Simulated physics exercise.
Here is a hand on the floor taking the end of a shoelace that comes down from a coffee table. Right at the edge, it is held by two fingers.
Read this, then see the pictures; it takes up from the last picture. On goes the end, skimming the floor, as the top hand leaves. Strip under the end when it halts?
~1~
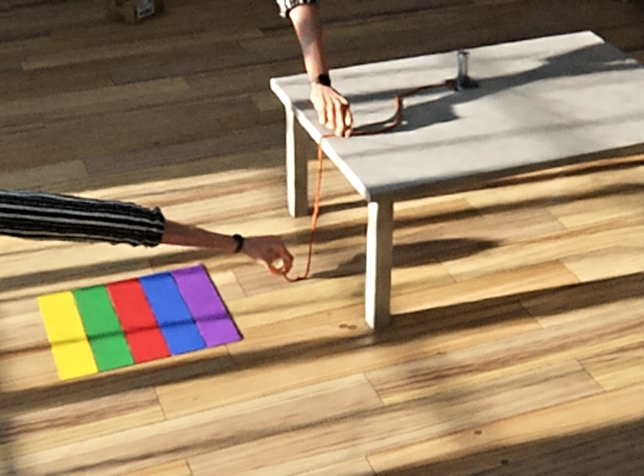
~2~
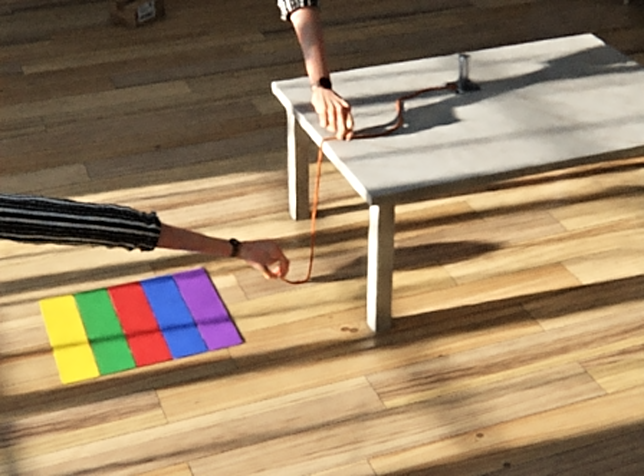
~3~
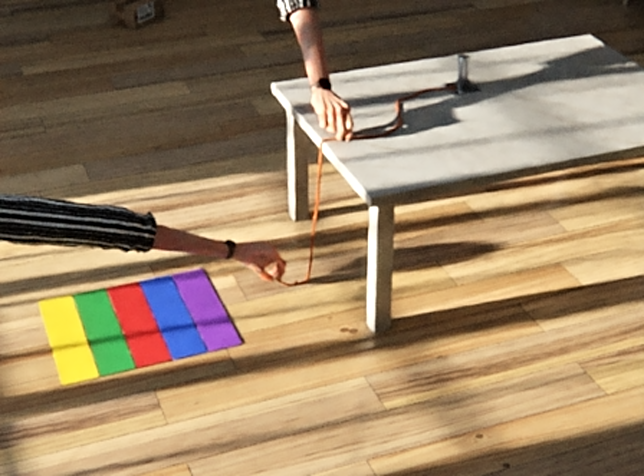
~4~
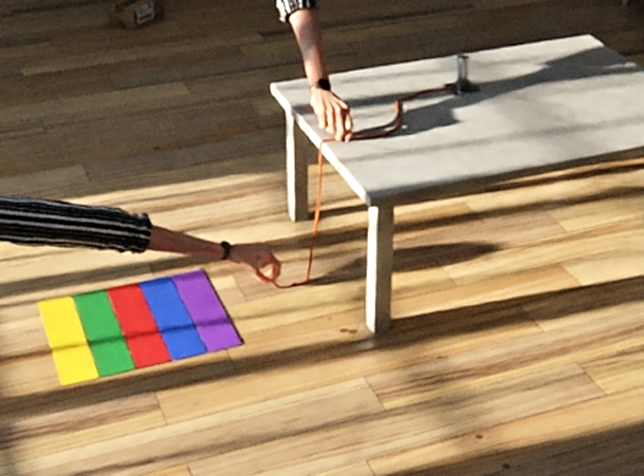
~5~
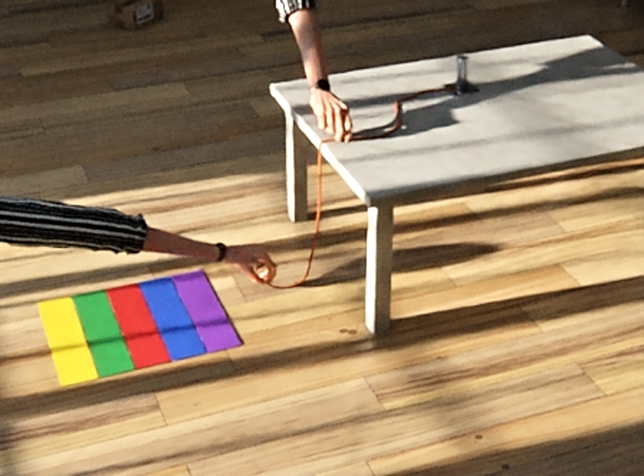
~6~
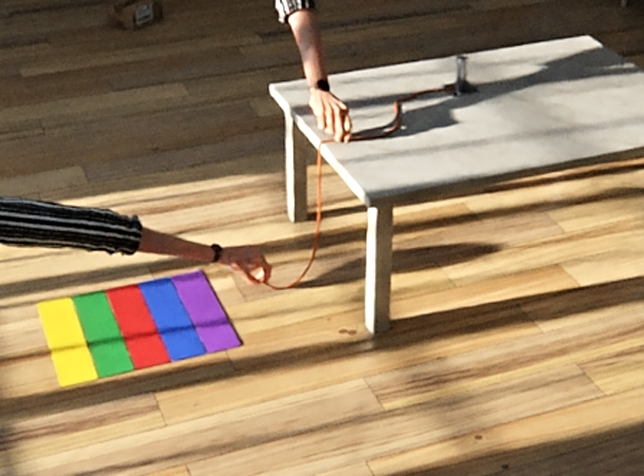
Red strip.
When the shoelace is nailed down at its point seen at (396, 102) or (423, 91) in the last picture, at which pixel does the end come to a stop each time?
Respectively, (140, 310) and (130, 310).
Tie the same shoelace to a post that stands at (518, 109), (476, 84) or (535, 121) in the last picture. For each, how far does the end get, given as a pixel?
Per try, approx.: (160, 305); (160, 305); (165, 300).
A little later, end near (195, 296); over purple.
Next, end near (155, 304); over blue.
When it is tight, end near (130, 309); over red. It gets as far as the red strip.
